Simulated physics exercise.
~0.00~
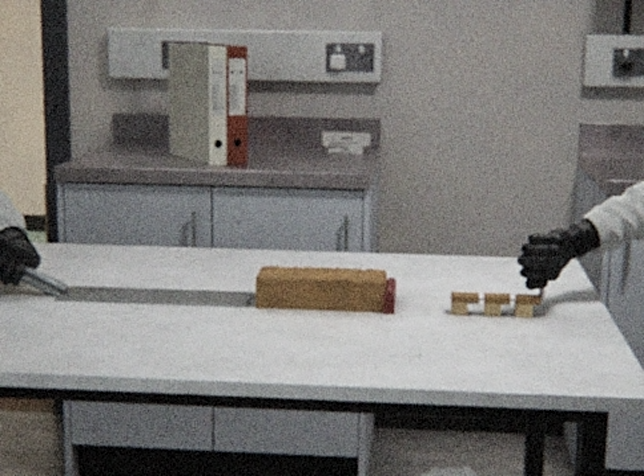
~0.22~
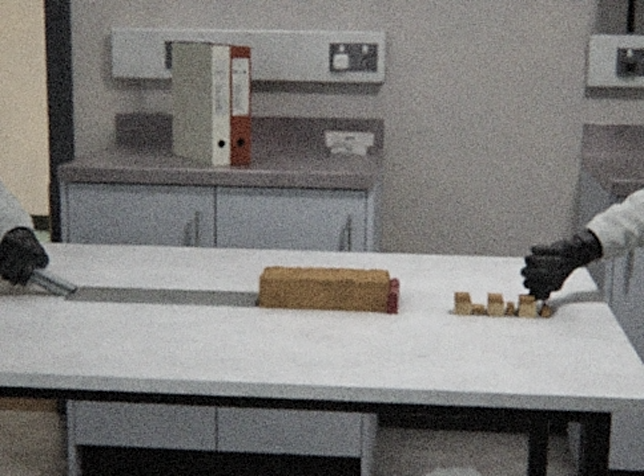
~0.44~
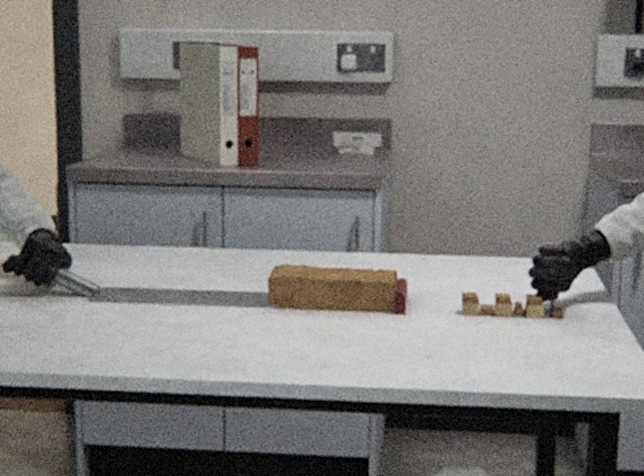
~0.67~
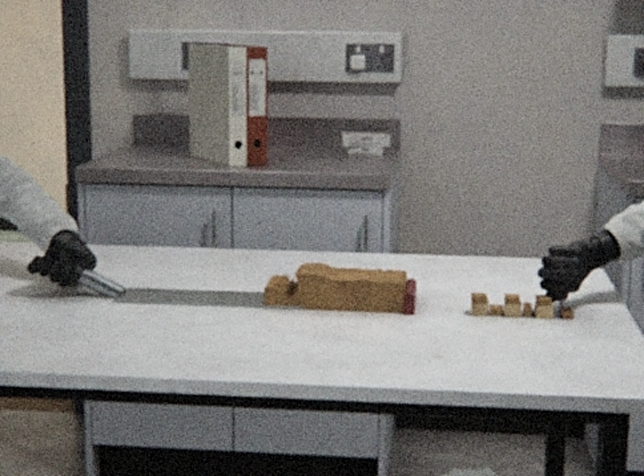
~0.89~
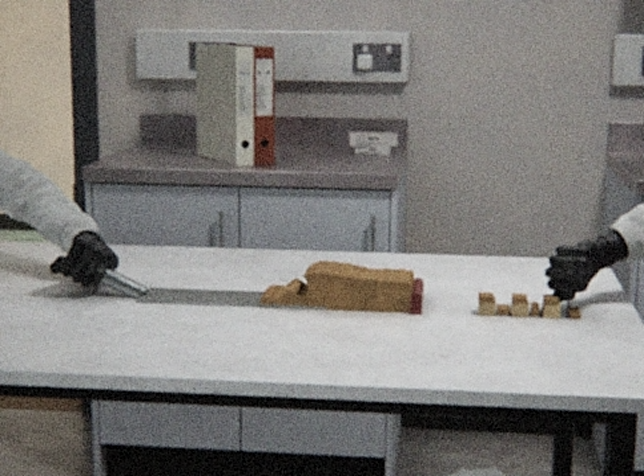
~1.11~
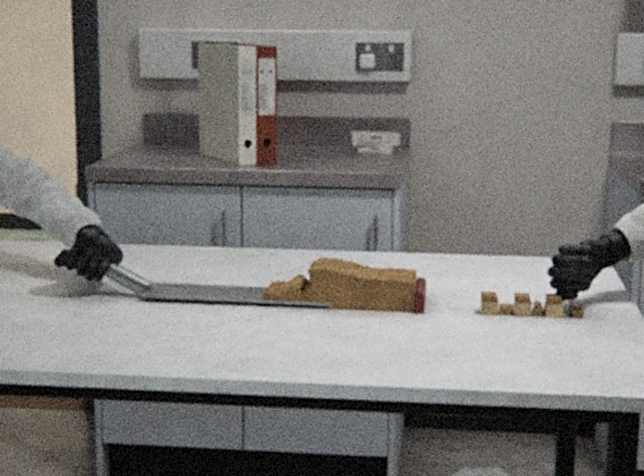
Gloved hand sliding a flat metal blade rightward under a brown sand block, its left end crumbling, after three small bars droop alongside.
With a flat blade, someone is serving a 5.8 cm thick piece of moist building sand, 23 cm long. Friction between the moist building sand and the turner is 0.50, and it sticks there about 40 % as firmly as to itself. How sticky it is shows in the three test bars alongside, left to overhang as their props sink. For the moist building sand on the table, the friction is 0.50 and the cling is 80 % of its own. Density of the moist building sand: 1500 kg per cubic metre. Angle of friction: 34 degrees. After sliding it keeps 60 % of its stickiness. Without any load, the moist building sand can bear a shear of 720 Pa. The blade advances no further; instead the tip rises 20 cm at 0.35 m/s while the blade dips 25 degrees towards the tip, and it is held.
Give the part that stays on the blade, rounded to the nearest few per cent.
The part that stays on the blade is close to 15 %.
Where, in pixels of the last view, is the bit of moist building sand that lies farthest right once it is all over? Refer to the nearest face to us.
Roughly at (443, 312).
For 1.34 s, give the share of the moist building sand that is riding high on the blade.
Share: Close to 6 %.
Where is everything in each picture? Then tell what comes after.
In the first picture, handle end of the blade at (56, 300), not yet moved; crest of the moist building sand at (294, 279); drop of the bar ends 0, 0, 0 (left to right).
In the second picture, handle end of the blade at (65, 300), moved 10 mm; crest of the moist building sand at (297, 279); drop of the bar ends 2.1 cm, 2.4 cm, 2.4 cm (left to right).
In the third picture, handle end of the blade at (89, 301), moved 4.0 cm; crest of the moist building sand at (294, 277); drop of the bar ends 2.1 cm, 2.4 cm, 2.3 cm (left to right).
In the fourth picture, handle end of the blade at (114, 302), moved 7.0 cm; crest of the moist building sand at (306, 274); drop of the bar ends 2.1 cm, 2.4 cm, 2.3 cm (left to right).
In the fifth picture, handle end of the blade at (137, 302), moved 9.9 cm; crest of the moist building sand at (323, 273); drop of the bar ends 2.1 cm, 2.4 cm, 2.3 cm (left to right).
In the sixth picture, handle end of the blade at (141, 296), moved 10 cm; crest of the moist building sand at (321, 269); drop of the bar ends 2.1 cm, 2.4 cm, 2.3 cm (left to right).
After 1.34 s, the tip is 8.3 cm up.
After 1.61 s, the tip is 18 cm up.
After 1.87 s, the tip is 20 cm up and 32 % is riding high on the blade.
After 2.14 s, the tip is 20 cm up and 15 % is riding high on the blade.
After 2.50 s, the tip is 20 cm up and 15 % is riding high on the blade.
